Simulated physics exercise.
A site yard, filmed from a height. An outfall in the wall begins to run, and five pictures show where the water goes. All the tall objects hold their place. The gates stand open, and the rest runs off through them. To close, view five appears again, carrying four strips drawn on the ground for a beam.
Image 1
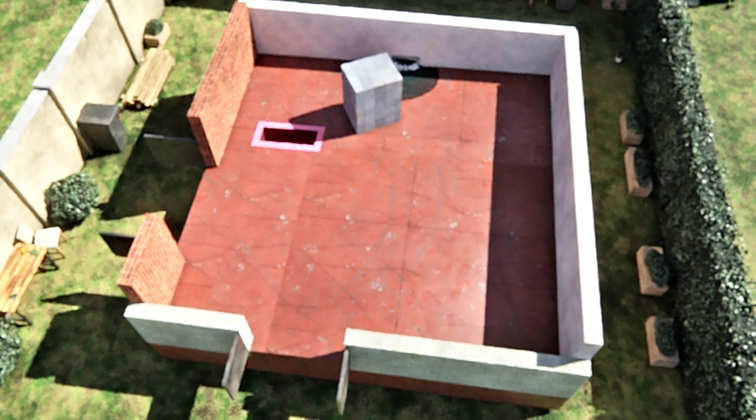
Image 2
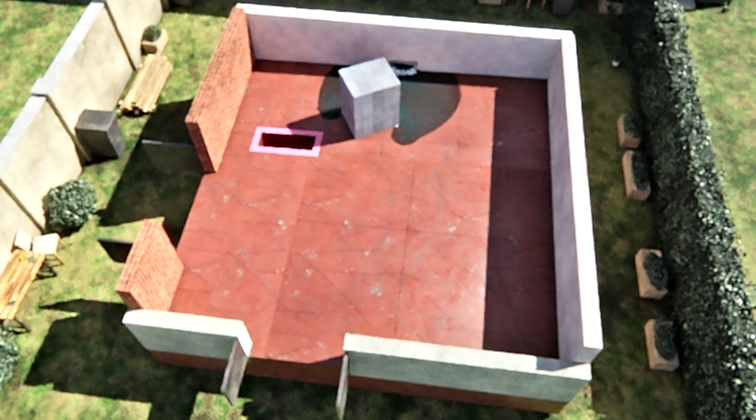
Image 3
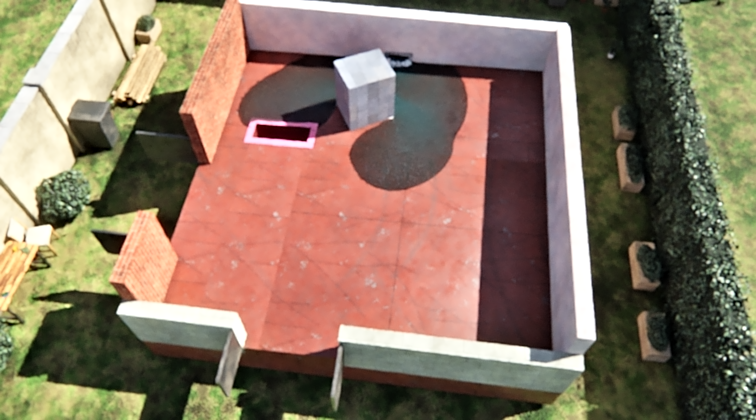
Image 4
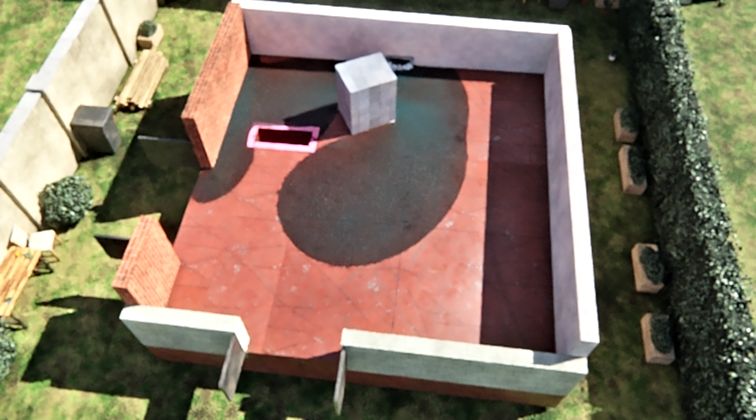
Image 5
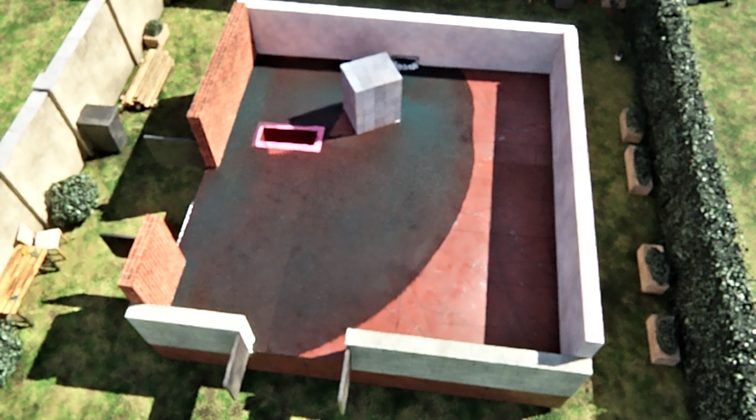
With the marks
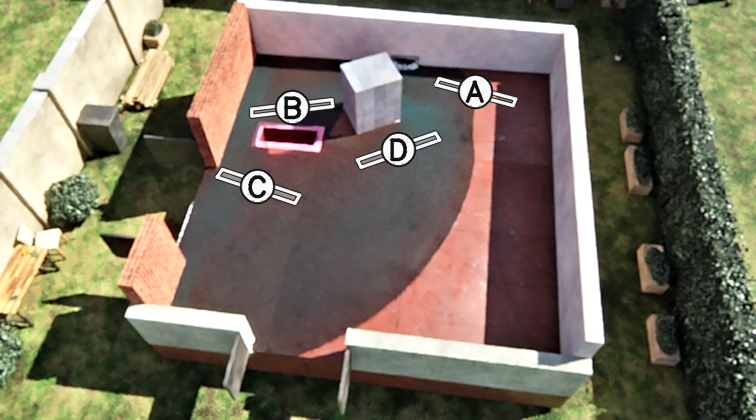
Dark water spread out from around the grey block near the back wall of a red-floored yard, reached the pink-edged drain, then swept forward and left across most of the floor toward the front opening.
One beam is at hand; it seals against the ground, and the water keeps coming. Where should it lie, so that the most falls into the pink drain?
The answer is position C.
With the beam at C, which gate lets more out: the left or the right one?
More leaves on the left.
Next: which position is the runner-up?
That would be D.
On the marked copy, A from (437, 81) to (514, 102); B from (251, 112) to (332, 103); C from (219, 173) to (297, 199); D from (359, 163) to (437, 136).
If A is chosen, about 17 % of the stream runs into the pink drain, about 82 % out by the gates.
If B is chosen, about 15 % of the stream runs into the pink drain, about 84 % out by the gates.
If C is chosen, about 44 % of the stream runs into the pink drain, about 56 % out by the gates.
If D is chosen, about 26 % of the stream runs into the pink drain, about 74 % out by the gates.
